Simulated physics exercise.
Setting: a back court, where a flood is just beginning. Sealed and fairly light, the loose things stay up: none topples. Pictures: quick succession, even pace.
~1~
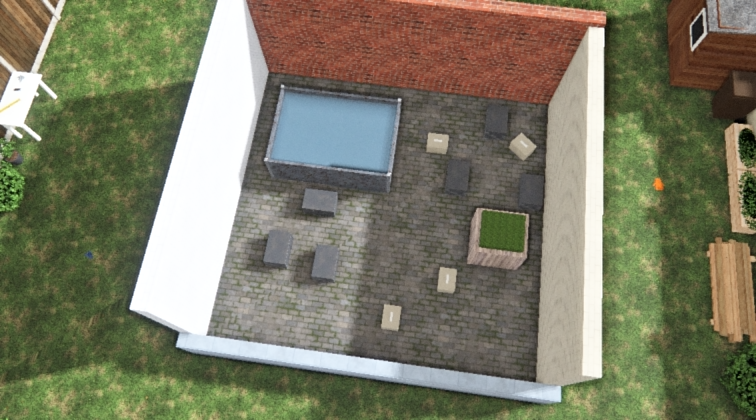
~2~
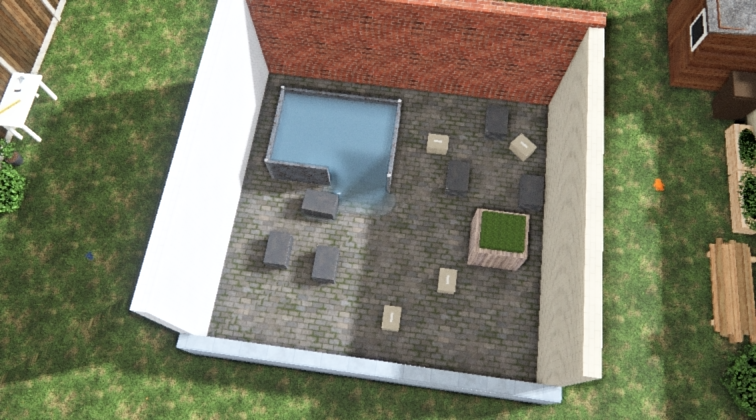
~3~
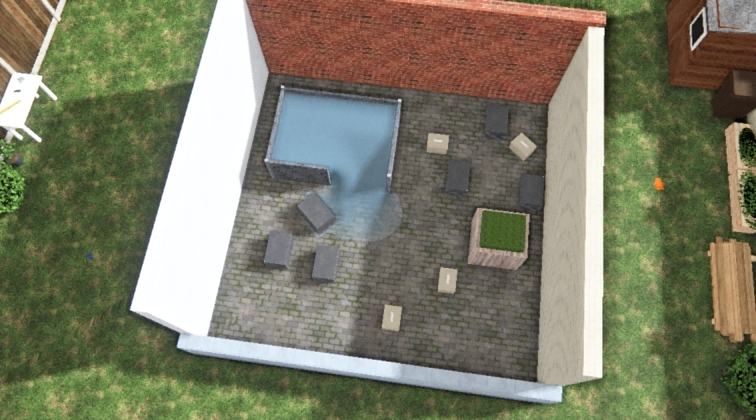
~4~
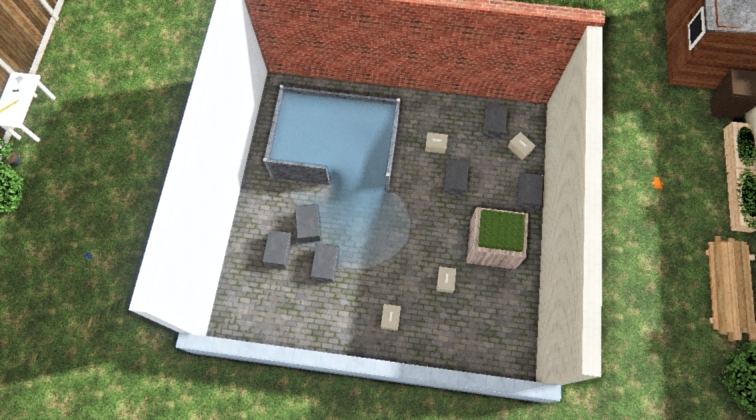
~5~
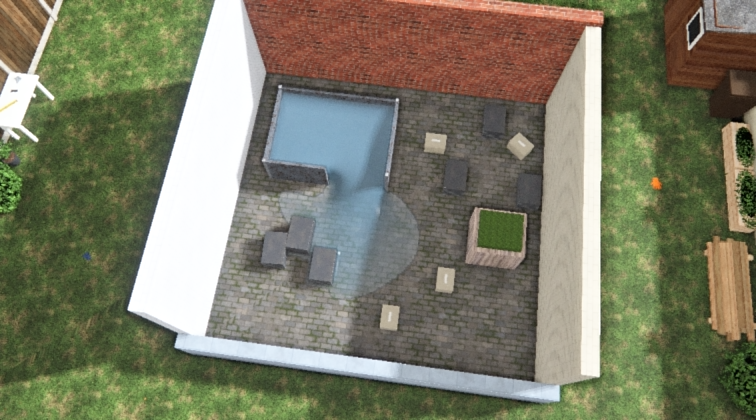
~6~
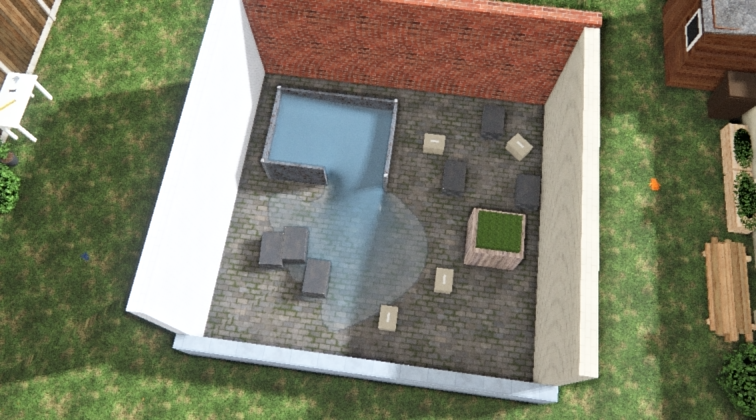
In this clip, water pours through a gap in the front of a raised pool and spreads across a walled, paved court, pushing the nearest dark grey block toward two others, then shifting the block beside it slightly.
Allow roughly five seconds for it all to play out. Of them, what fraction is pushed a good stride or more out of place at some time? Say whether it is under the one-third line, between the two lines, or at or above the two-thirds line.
Share: Two thirds and up.
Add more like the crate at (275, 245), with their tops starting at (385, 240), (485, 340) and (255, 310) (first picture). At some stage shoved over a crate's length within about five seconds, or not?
Shoved clear, shoved clear, shoved clear.
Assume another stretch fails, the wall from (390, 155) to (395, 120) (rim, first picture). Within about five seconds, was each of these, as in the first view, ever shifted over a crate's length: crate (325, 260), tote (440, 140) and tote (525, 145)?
Object by object: Short of it, covered the distance, covered the distance.
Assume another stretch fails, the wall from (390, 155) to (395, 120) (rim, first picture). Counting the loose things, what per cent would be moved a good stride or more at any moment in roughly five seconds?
Roughly 50 percent.
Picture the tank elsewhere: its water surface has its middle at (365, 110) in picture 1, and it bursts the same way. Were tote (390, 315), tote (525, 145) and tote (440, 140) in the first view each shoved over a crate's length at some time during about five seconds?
Covered the distance, covered the distance, short of it.
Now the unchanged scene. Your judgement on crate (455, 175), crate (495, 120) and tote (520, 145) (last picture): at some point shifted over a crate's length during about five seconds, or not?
Note, listed order - never went far / never went far / moved a long way.
A moment on, 2 of 10 are well off their spots; 1 afloat.
Next, 5 of 10 are well off their spots; 4 afloat.
Later, 5 of 10 are well off their spots; 5 afloat.
In the end, 6 of 10 are well off their spots, and 7 have been at some point; 6 afloat.
